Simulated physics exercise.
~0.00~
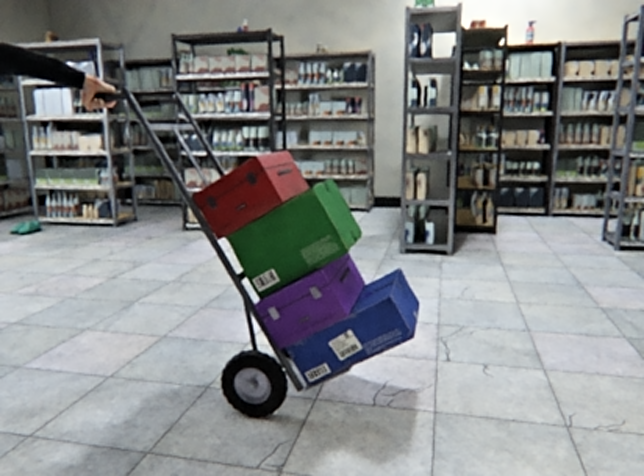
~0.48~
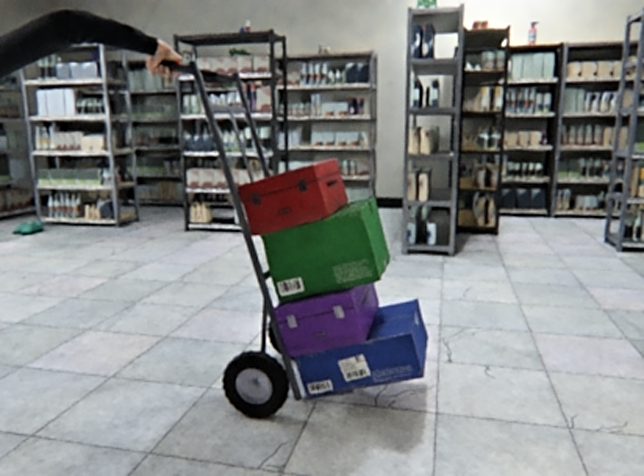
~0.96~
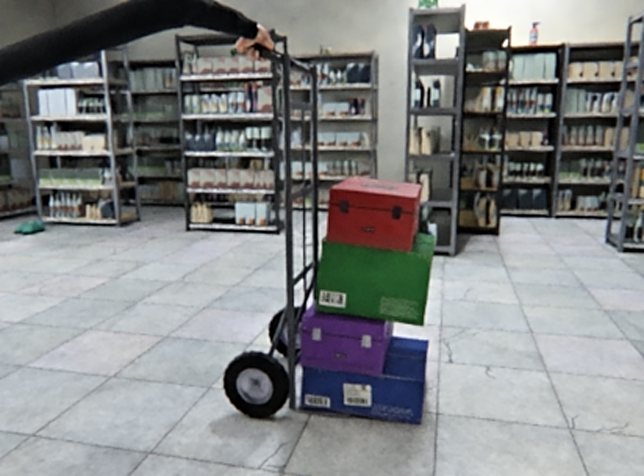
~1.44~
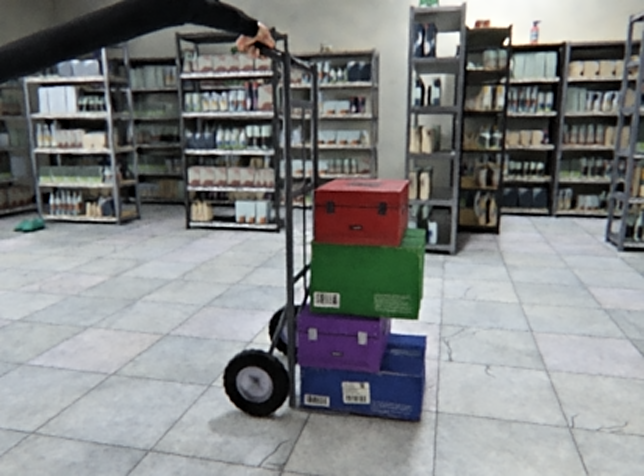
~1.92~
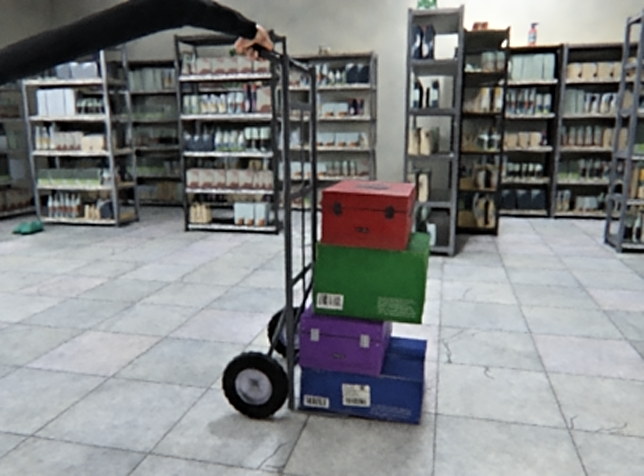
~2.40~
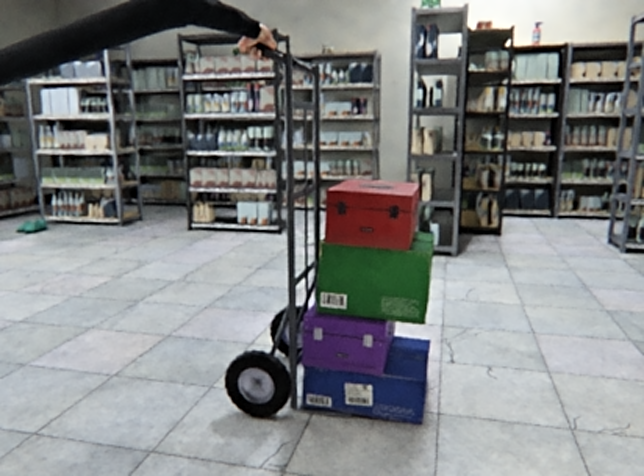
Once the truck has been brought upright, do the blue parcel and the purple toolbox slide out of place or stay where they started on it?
They both stay where they started on the truck, with the blue parcel at the bottom and the purple toolbox on top of it.
A hand truck carrying a blue parcel, a purple toolbox, a green parcel and a red toolbox is swung upright from a leftward tilt by a hand on its handle; the stacked load rocks slightly as it stops, and remains piled up beside the upright frame.
